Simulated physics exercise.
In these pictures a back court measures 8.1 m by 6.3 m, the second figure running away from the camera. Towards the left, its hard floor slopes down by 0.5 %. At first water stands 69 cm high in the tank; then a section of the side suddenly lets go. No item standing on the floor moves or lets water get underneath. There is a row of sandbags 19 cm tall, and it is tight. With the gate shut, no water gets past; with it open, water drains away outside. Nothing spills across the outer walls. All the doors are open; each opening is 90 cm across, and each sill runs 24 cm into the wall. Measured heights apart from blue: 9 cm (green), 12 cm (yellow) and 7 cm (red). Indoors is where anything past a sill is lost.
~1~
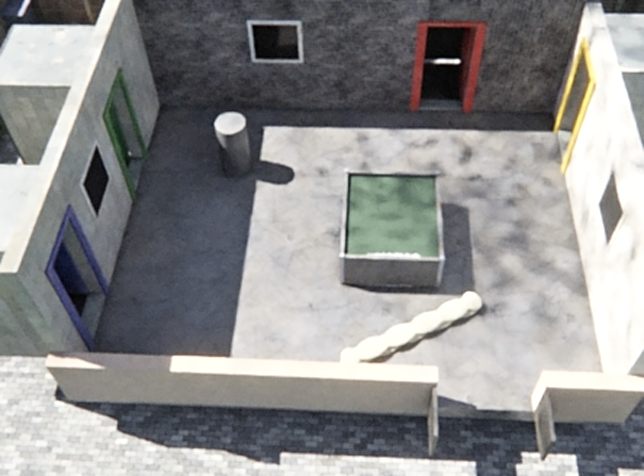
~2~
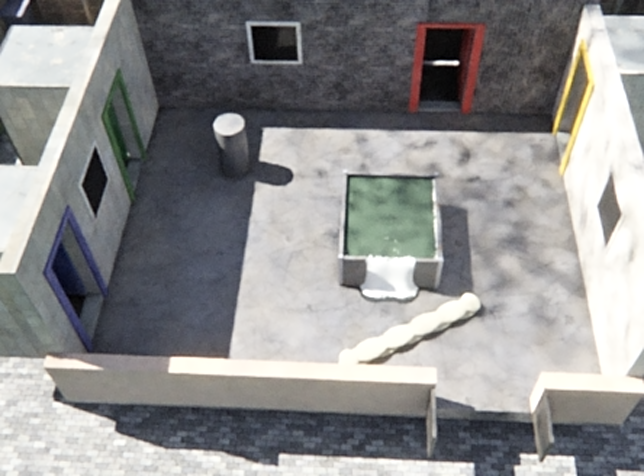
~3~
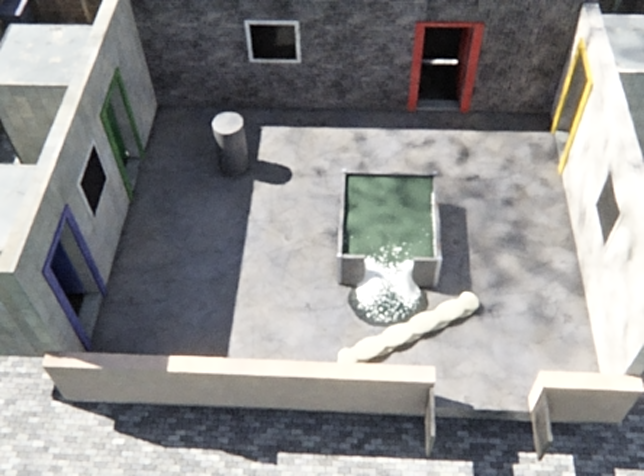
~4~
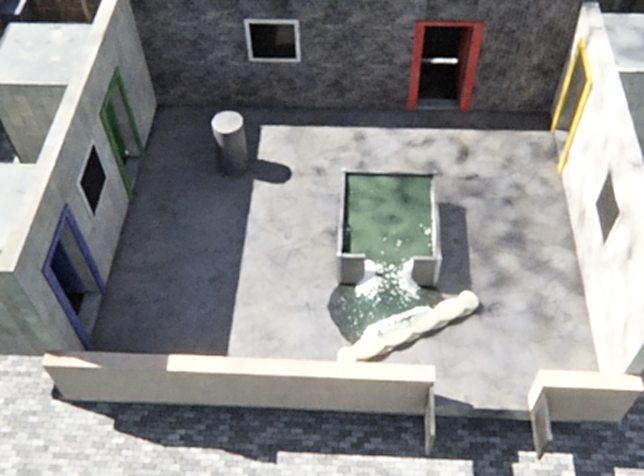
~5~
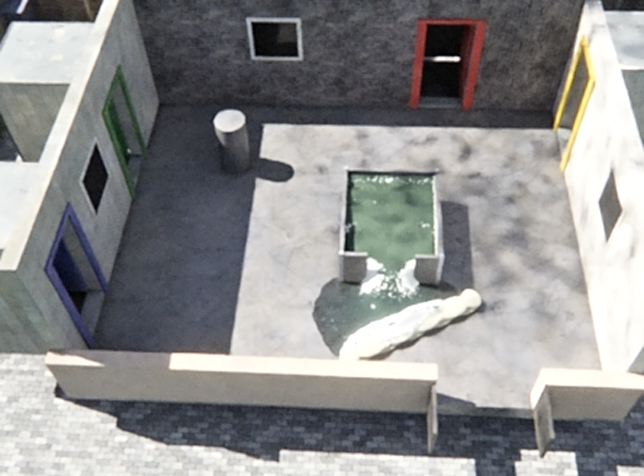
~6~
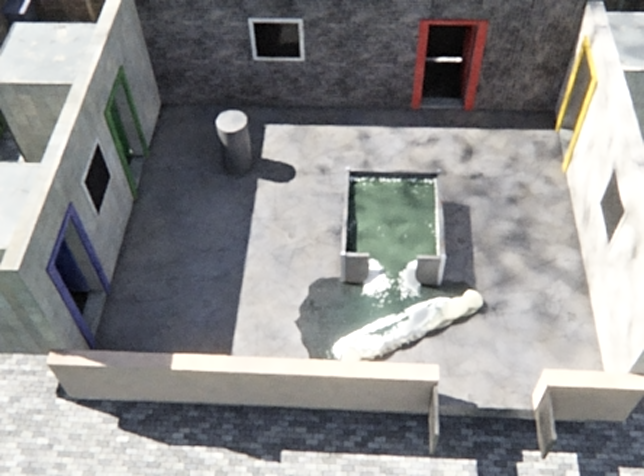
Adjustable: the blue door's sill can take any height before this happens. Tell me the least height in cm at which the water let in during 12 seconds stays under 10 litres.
It should be about 19 cm.
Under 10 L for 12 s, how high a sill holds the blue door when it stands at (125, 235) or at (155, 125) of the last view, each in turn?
You'd want roughly 5.5 cm there first, then roughly 9.0 cm.
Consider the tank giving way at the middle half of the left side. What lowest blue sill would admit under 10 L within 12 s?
Then 14.0 cm.
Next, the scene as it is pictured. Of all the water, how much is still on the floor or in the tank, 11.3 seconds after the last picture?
Around 92 in a hundred parts remain.
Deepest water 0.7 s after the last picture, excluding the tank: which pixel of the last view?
Look close to (417, 319).
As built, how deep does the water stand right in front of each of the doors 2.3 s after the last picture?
Depth (cm): Blue 22 / green 0 / yellow 0 / red 0.
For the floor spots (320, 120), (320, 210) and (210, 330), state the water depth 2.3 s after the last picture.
Close to 0, 0 and 4 cm deep.
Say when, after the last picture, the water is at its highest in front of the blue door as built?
Near 2.6 seconds.
Then, 0.7 s after the last picture water covers 15 % of the floor, deepest (42 cm) near (417, 319); it has not reached the blue door.
Then, 2.3 s after the last picture water covers 30 % of the floor, deepest (28 cm) near (417, 319); 22 cm at the blue door, 2 litres in over its 17 cm sill.
Then, 11.3 s after the last picture water covers 95 % of the floor, deepest (8 cm) near (157, 121); 5 cm at the blue door, 23 litres in over its 17 cm sill.
At the blue door as built, the water peaked near 23 cm, 2.5 s after the last picture.
With a sill of 15.5 cm, 37 litres would have come in within the 12 s; with 21 cm, 5 litres. So under 10 litres takes about 19 cm.
